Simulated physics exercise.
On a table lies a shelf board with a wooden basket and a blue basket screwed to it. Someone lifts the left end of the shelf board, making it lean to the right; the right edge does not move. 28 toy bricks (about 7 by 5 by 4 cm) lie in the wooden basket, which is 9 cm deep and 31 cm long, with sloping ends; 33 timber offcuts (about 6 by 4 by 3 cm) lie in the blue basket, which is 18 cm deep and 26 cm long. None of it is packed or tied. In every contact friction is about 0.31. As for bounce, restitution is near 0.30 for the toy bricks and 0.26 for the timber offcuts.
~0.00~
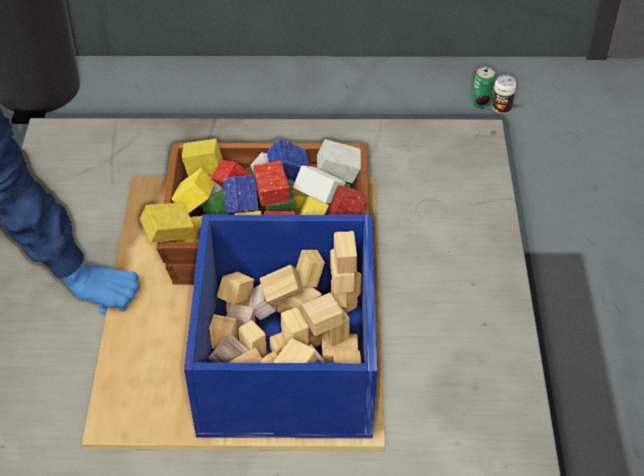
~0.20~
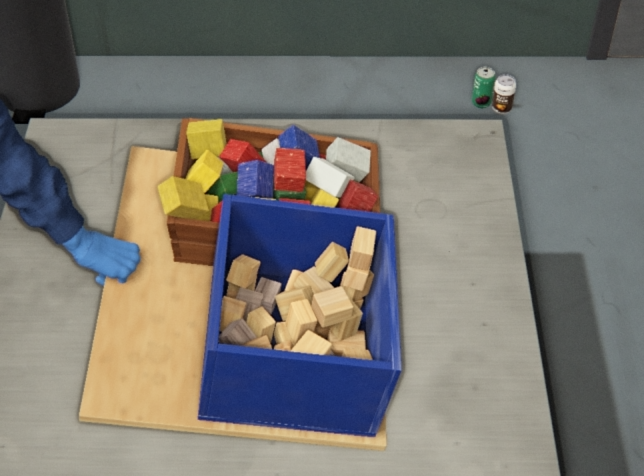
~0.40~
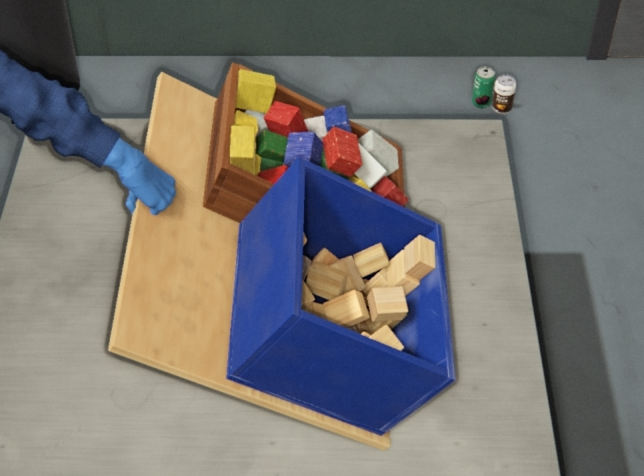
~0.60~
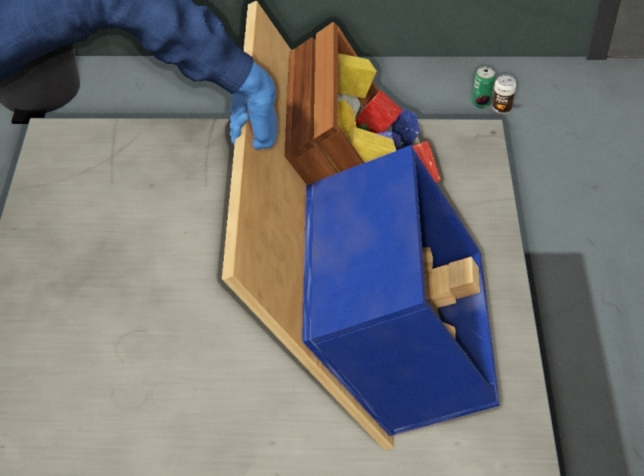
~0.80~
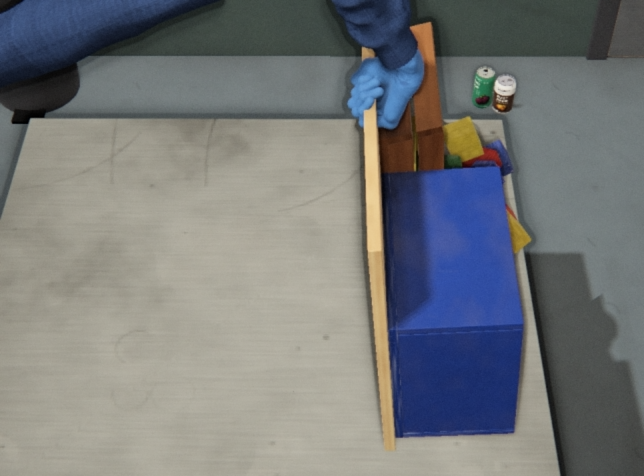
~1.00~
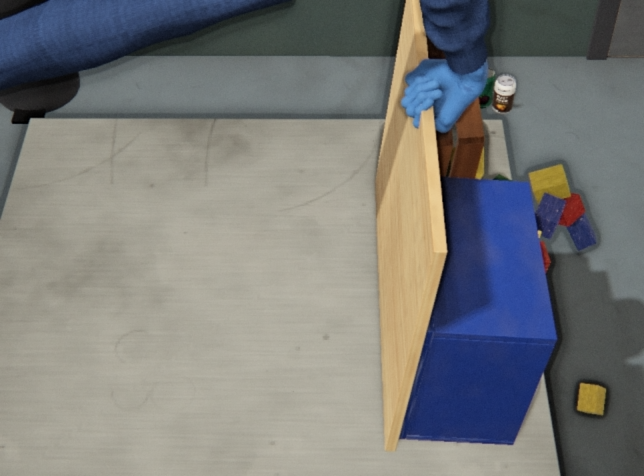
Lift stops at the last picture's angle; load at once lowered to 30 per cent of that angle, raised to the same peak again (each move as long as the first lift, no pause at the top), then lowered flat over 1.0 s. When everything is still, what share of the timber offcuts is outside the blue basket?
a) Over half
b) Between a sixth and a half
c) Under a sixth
Option b: Between a sixth and a half.
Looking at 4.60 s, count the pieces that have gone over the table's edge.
The number is close to 20.
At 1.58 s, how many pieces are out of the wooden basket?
Roughly, out by then: Wooden basket 25.
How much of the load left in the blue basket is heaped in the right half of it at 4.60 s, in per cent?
Near 100 per cent.
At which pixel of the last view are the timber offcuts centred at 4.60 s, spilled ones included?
Centre approx. at (345, 352).
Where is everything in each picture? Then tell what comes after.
In the first picture (we follow the rim corner now nearest the camera, unless another is named), blue basket at (368, 367); wooden basket (by its farthest rim corner) at (179, 146); tilt 0°; nothing out yet.
The second picture shows blue basket at (392, 366); wooden basket at (189, 120); tilt 10°.
The third picture shows blue basket at (448, 373); tilt 33°.
The fourth picture shows blue basket at (497, 398); tilt 62°.
The fifth picture shows blue basket at (514, 425); tilt 85°; 8 out.
The sixth picture shows blue basket at (515, 437); tilt 95°; 16 out, the lowest brick at (592, 399).
After 1.58 s, tilt 54°; 24 of 28 out of the wooden basket and 5 of 33 out of the blue basket.
After 2.30 s, tilt 43°; 24 of 28 out of the wooden basket and 5 of 33 out of the blue basket.
After 3.30 s, tilt 74°; 25 of 28 out of the wooden basket and 7 of 33 out of the blue basket.
Outcome (at 4.60 s), 26 of 28 out of the wooden basket and 9 of 33 out of the blue basket. Asked share, 9 of 33, 27 per cent.
